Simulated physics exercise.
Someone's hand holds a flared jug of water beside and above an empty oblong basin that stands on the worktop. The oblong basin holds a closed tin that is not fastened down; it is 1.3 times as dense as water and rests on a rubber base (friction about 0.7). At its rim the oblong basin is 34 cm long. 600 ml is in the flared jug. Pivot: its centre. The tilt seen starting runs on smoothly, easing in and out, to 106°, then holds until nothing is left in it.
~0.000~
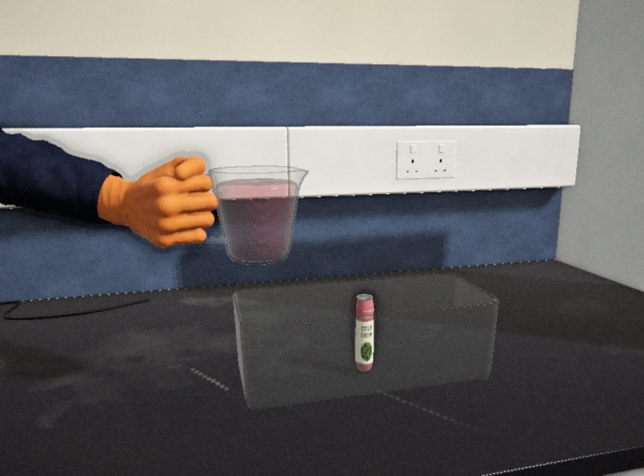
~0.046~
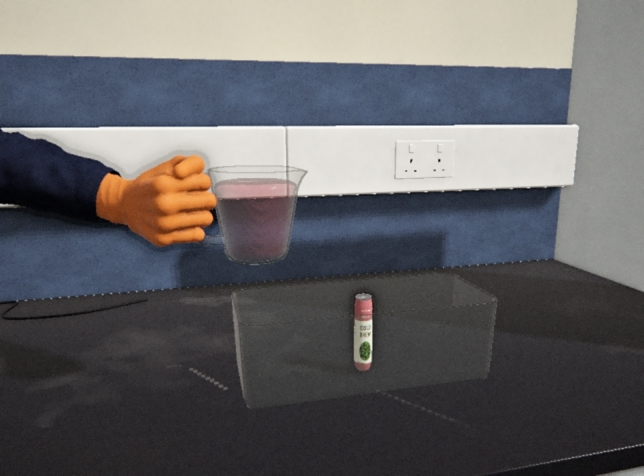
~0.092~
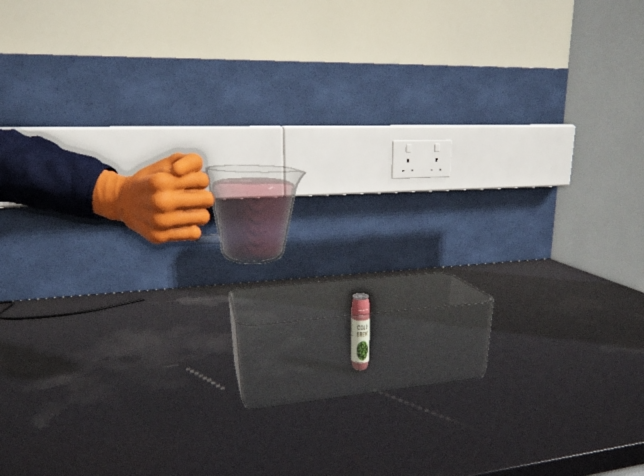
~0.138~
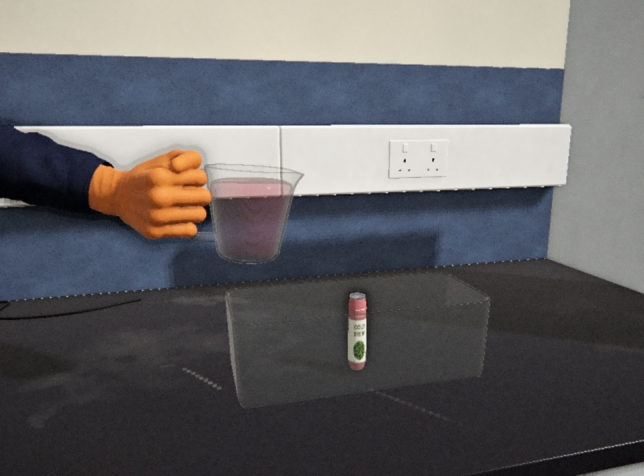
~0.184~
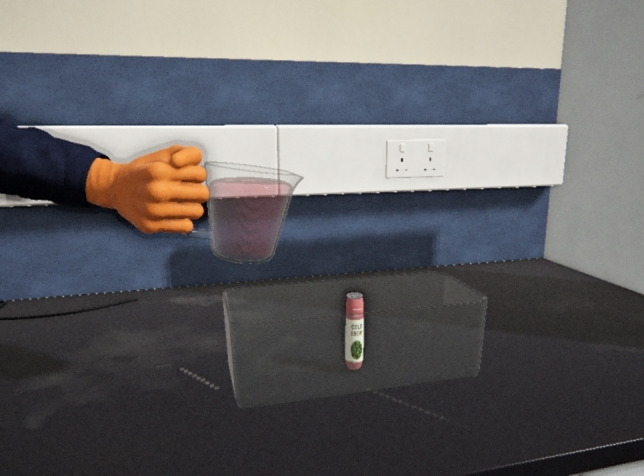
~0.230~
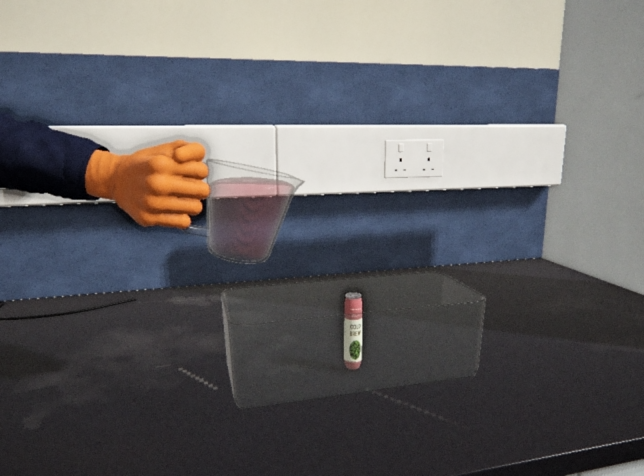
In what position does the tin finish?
It finishes knocked over.
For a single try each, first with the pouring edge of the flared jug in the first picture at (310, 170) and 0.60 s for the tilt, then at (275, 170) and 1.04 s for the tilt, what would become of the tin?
In the first try it comes down; in the second it remains standing.
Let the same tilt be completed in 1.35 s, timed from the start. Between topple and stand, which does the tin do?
Then it tips over.
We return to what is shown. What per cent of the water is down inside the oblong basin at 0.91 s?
About 72 %.
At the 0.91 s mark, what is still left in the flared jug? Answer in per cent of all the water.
Remaining share: Approx. 14 %.
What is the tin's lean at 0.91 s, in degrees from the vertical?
The tilt is near 20°.
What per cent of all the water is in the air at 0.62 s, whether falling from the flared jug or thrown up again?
About 22 per cent.
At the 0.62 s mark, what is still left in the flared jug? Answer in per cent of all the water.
About 70 per cent.
After 0.62 s the tilt is 69° and 70 per cent is still to pour; the tin stands where it began.
After 0.91 s the tilt is 102° and 14 per cent is still to pour; the tin leans 22°.
After 1.21 s the tilt is 106° and 0 per cent is still to pour; the tin lies on its side.
After 1.54 s the tilt is 106° and 0 per cent is still to pour; the tin lies on its side.
In the end the tin lies on its side.
